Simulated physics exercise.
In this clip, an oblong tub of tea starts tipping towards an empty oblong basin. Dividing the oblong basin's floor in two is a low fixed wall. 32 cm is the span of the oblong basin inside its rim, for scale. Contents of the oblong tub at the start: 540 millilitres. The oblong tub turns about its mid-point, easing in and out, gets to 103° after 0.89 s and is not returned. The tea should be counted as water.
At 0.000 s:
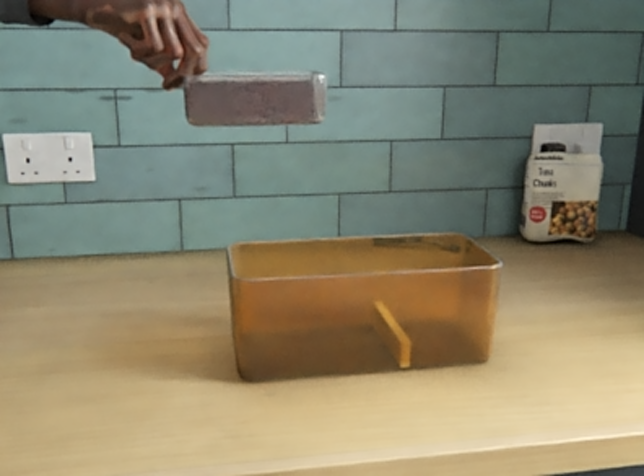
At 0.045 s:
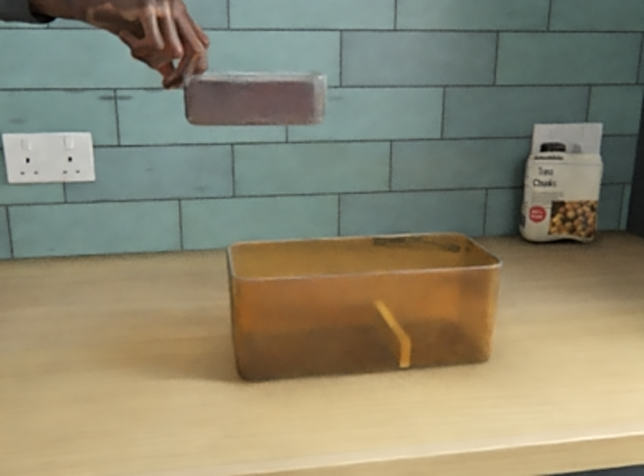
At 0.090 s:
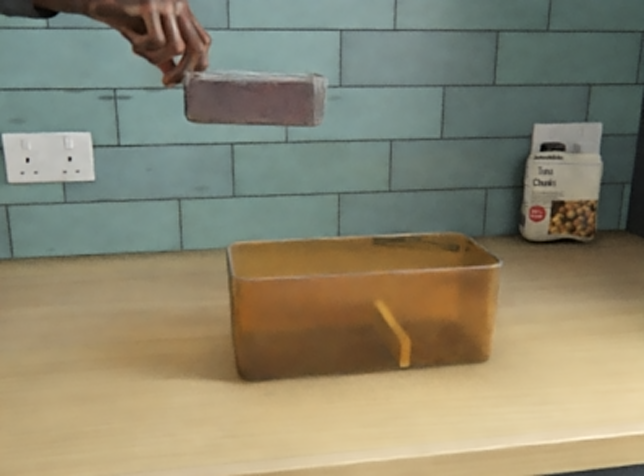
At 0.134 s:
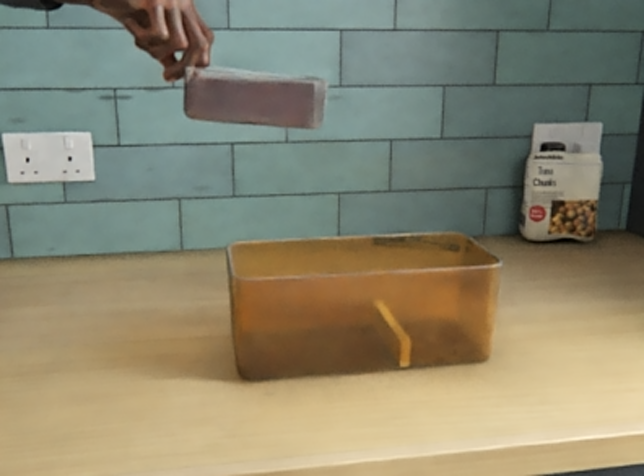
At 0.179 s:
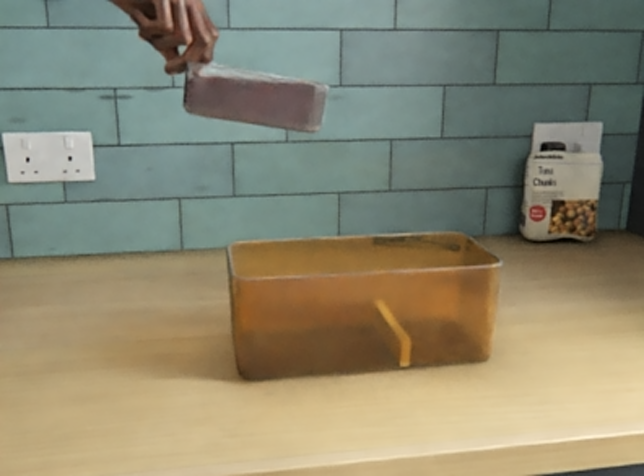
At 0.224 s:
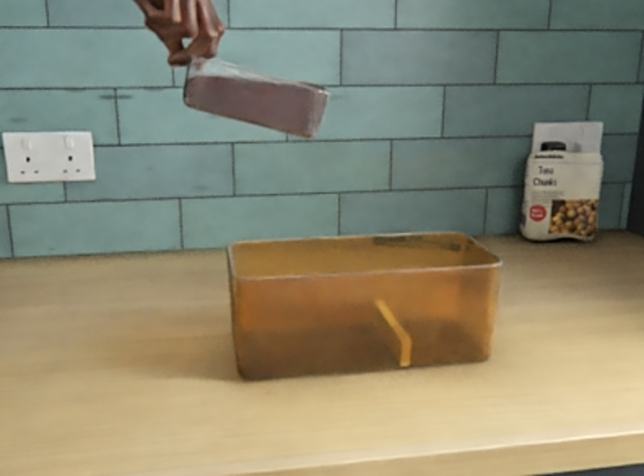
A hand-held clear oblong tub tilts gradually down to the right above an amber basin.
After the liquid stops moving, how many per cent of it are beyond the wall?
About 42 per cent.
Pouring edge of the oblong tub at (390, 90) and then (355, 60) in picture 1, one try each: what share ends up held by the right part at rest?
Try 1: 70 %; try 2: 65 %.
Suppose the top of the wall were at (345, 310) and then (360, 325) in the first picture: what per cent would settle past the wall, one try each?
Respectively 75 and 70 %.
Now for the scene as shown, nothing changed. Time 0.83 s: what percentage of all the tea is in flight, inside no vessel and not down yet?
4 per cent, roughly.
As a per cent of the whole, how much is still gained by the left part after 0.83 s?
Around 10 in a hundred.
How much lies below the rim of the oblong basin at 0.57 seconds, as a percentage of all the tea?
20 %, more or less.
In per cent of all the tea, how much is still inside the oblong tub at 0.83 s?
Close to 4 percent of the whole amount.
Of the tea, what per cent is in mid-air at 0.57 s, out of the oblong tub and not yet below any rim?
Around 60 in a hundred.
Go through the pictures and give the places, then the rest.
Tilt 0°; pouring edge (320, 75); surface from (186, 82) to (318, 81); the oblong basin's rim runs from (230, 262) to (483, 250); the wall's top is at (390, 321), in the first picture.
Tilt 1°; pouring edge (320, 76); surface from (186, 81) to (318, 81), in the second picture.
Tilt 3°; pouring edge (321, 78); surface from (187, 80) to (318, 82), in the third picture.
Tilt 6°; pouring edge (322, 81); surface from (187, 78) to (319, 83), in the fourth picture.
Tilt 10°; pouring edge (322, 86); surface from (188, 77) to (320, 84), in the fifth picture.
Tilt 15°; pouring edge (323, 92); surface from (188, 77) to (323, 88); 1 per cent is over the edge, in the sixth picture.
After 0.57 s the tilt is 74° and 18 per cent is still to pour, 13 is left of the wall and 8 right of it.
After 0.83 s the tilt is 102° and 4 per cent is still to pour, 41 is left of the wall and 46 right of it.
After 1.10 s the tilt is 103° and 0 per cent is still to pour, 50 is left of the wall and 42 right of it.
After 1.39 s the tilt is 103° and 0 per cent is still to pour, 51 is left of the wall and 42 right of it.
In the end 51 per cent lies left of the wall, 42 right of it and 6 outside.
